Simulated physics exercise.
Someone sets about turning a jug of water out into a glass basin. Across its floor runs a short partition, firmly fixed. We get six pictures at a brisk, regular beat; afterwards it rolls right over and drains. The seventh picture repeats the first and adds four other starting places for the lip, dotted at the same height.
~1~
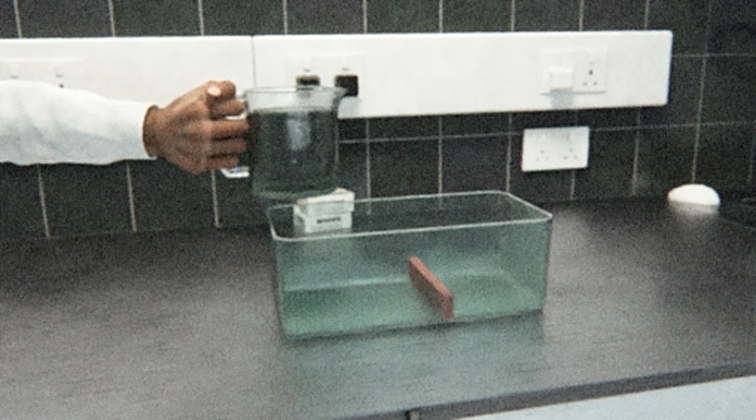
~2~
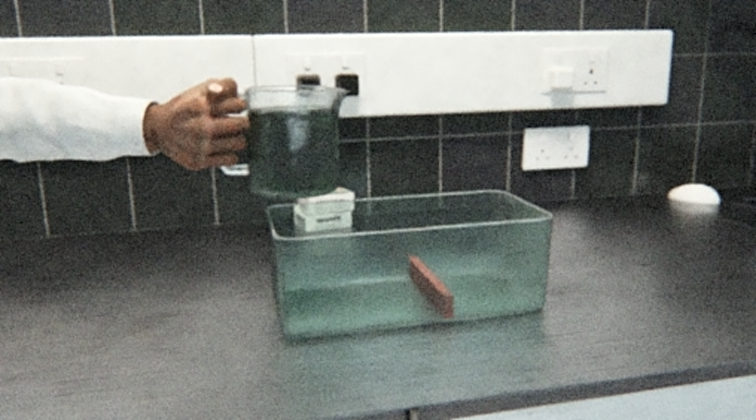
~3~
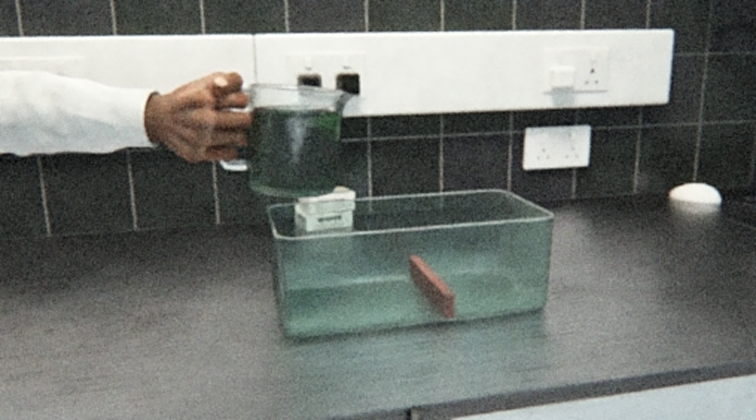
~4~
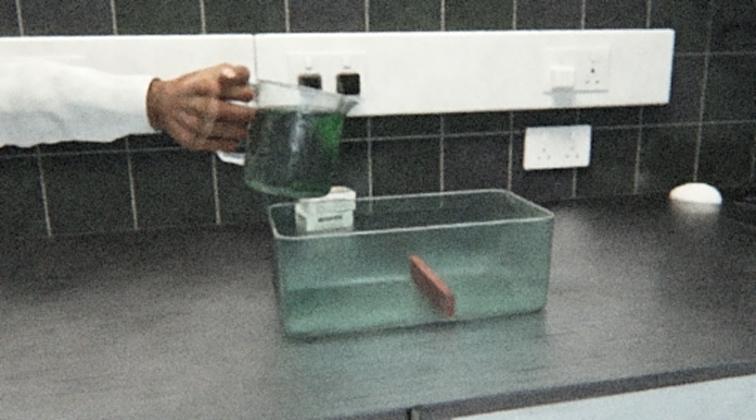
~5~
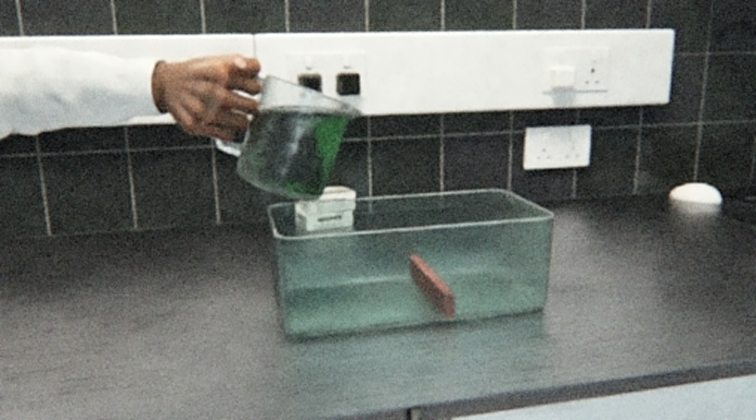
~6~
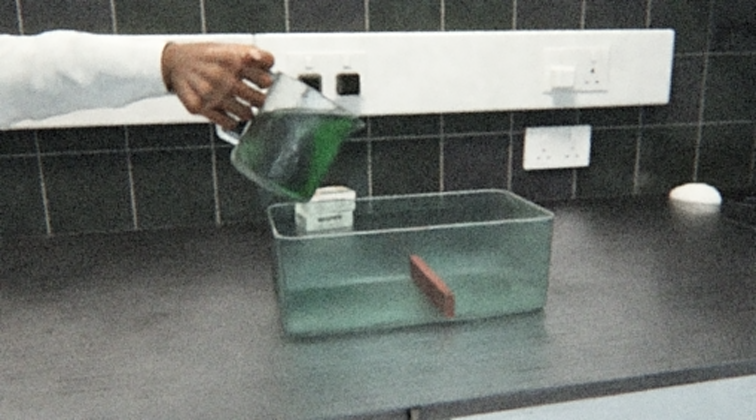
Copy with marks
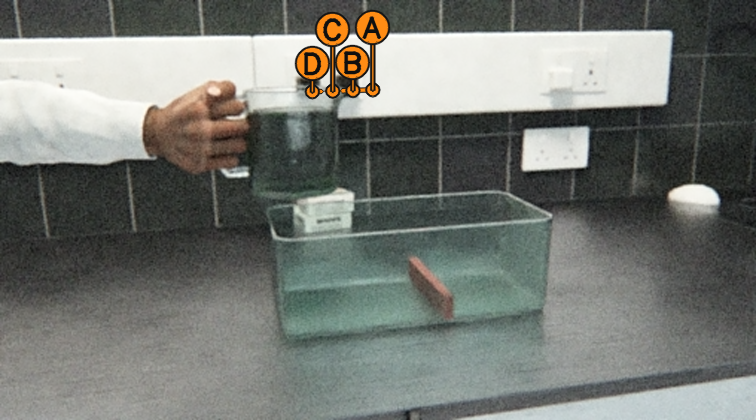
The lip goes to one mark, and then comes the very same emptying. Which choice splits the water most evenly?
A.
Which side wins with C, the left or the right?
The left one.
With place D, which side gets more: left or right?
More ends on the left.
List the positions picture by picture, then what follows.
The first frame shows upright, lip at (345, 90); basin from (282, 338) to (544, 308); top of the wall at (429, 275); nothing has left yet.
The second frame shows upright, lip at (347, 91); nothing has left yet.
The third frame shows tipped about 6°, lip at (351, 94); nothing has left yet.
The fourth frame shows tipped about 13°, lip at (356, 101); nothing has left yet.
The fifth frame shows tipped about 22°, lip at (361, 111); nothing has left yet.
The sixth frame shows tipped about 32°, lip at (364, 124); nothing has left yet.
On the marked copy, A at (372, 89); B at (352, 90); C at (332, 91); D at (312, 91).
With A, about 48 % ends left of the wall and 51 % right of it.
With B, about 81 % ends left of the wall and 17 % right of it.
With C, about 86 % ends left of the wall and 11 % right of it; 3 % is lost outside.
With D, about 86 % ends left of the wall and 12 % right of it.
